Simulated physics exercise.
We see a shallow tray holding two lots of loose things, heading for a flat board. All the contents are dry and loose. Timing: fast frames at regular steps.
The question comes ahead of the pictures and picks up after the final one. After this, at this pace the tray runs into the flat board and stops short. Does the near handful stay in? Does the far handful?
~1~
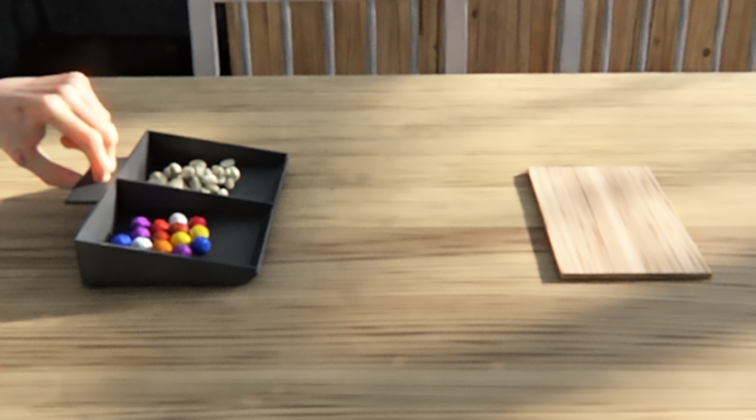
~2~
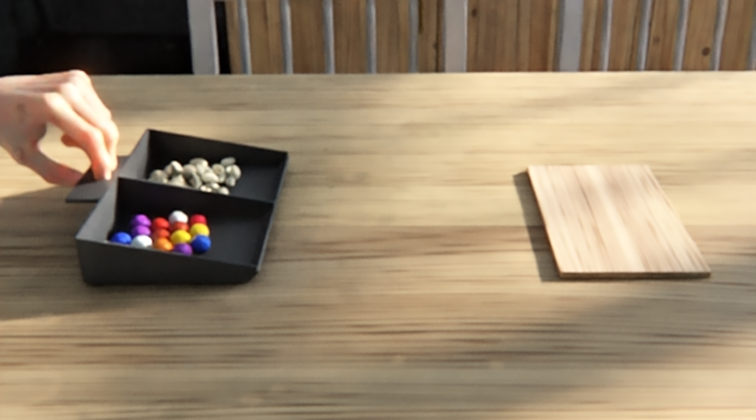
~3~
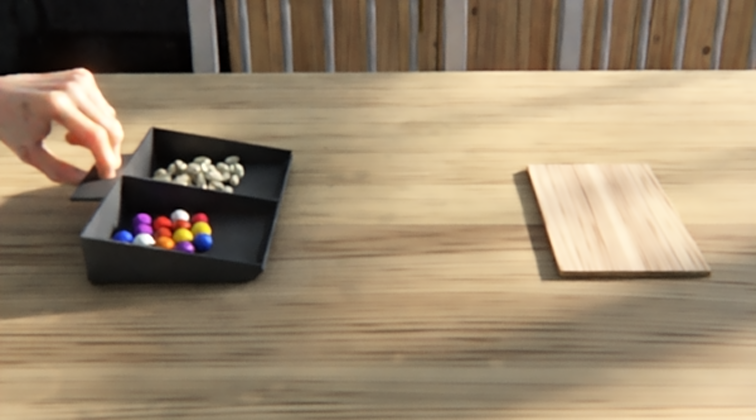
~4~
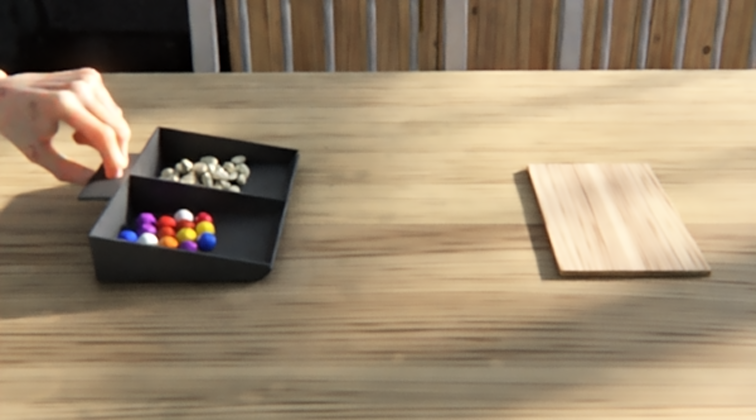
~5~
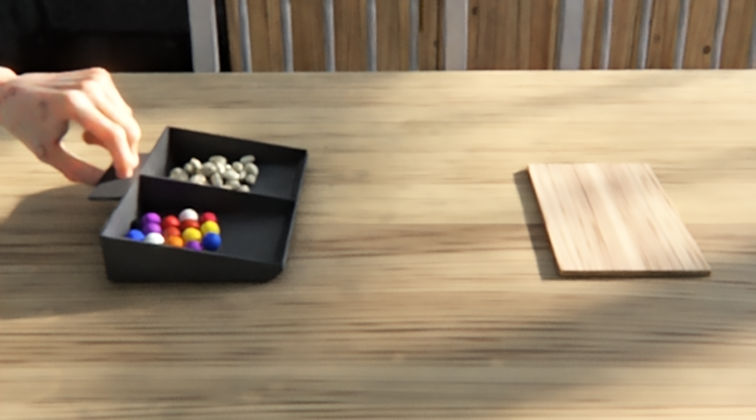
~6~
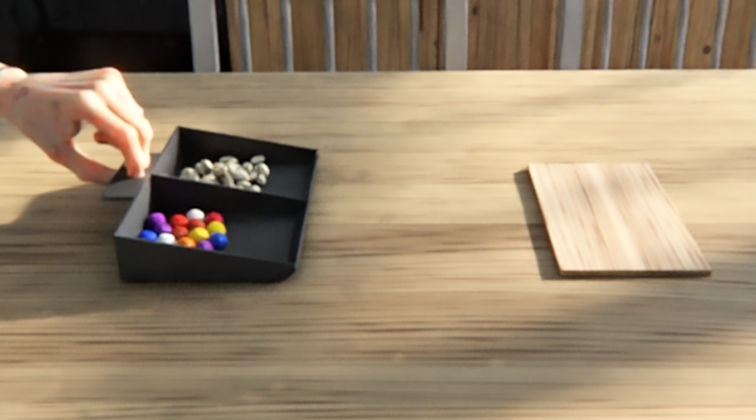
Outcome: Near handful keeps every piece, far handful keeps every piece.
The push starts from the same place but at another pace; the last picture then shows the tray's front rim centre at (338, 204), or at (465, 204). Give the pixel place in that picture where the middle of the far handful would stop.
Near (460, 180) in the first try and near (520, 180) in the second.
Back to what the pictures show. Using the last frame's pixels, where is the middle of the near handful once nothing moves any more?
Roughly (502, 233) in pixels.
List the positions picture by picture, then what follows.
In the first picture, front rim at (275, 208), at rest; flat board at (622, 242); near handful at (160, 240), a few glass marbles; far handful at (196, 183), some white beans.
In the second picture, front rim at (275, 206), hardly any of the way covered; far handful at (197, 182).
In the third picture, front rim at (280, 205), hardly any of the way covered; near handful at (162, 237).
In the fourth picture, front rim at (287, 204), a small part of the way covered; far handful at (208, 180).
In the fifth picture, front rim at (297, 204), a small part of the way covered; near handful at (171, 236).
In the sixth picture, front rim at (309, 204), a small part of the way covered; flat board at (622, 239); near handful at (179, 236); far handful at (228, 179).
Then, 0.53 s after the last picture, tray still sliding, front rim near (419, 204); near handful all inside; far handful all inside.
Then, 1.15 s after the last picture, tray stopped at the flat board; near handful all inside; far handful all inside.
Then, 1.36 s after the last picture, tray stopped at the flat board; near handful all inside, moved towards the front rim; far handful all inside.
At rest, tray stopped at the flat board; near handful all inside, moved towards the front rim; far handful all inside.
